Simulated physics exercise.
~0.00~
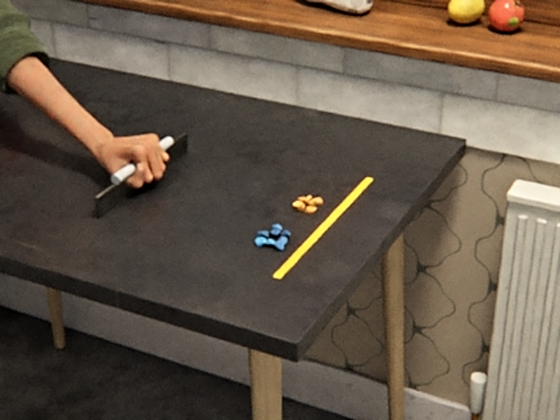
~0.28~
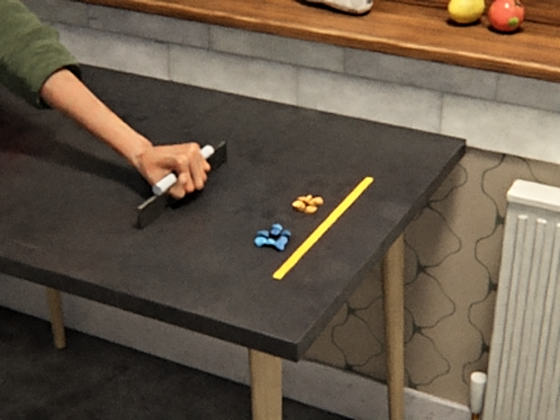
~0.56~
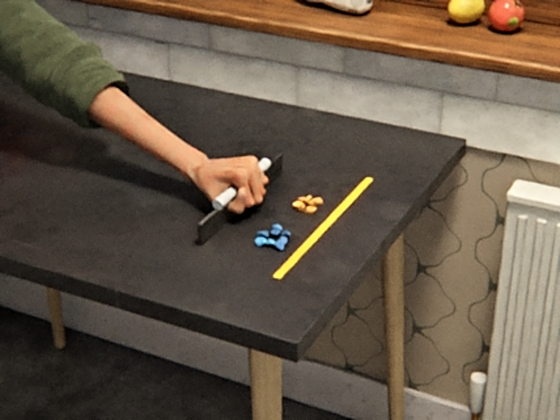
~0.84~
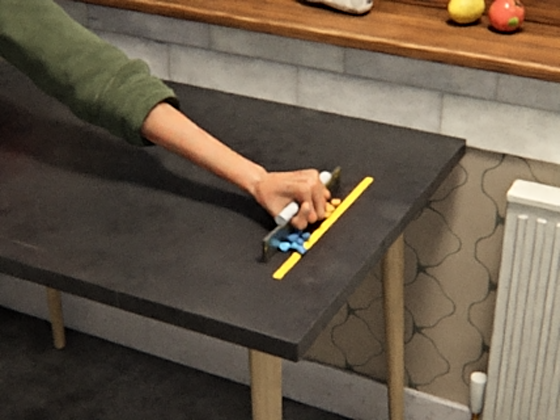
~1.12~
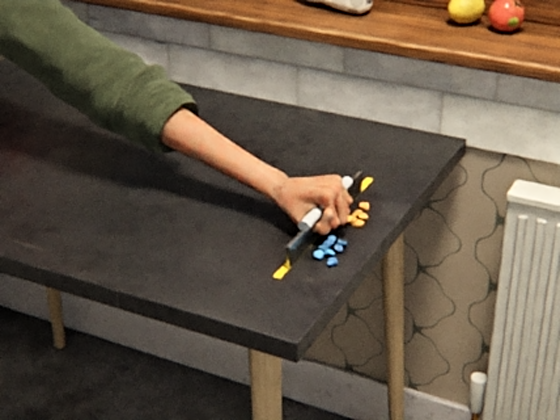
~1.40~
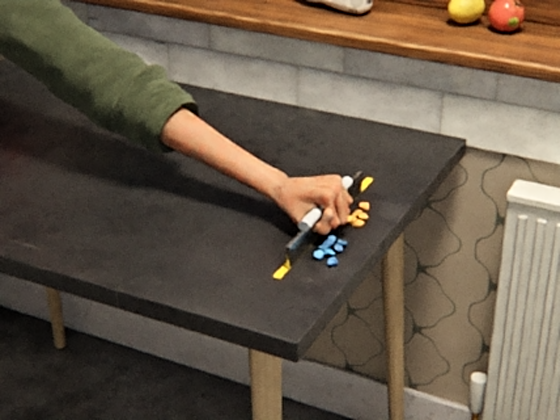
A hand pushing blue and orange pieces rightward across a dark table with a scraper, stopping at yellow tape, everything still on top.
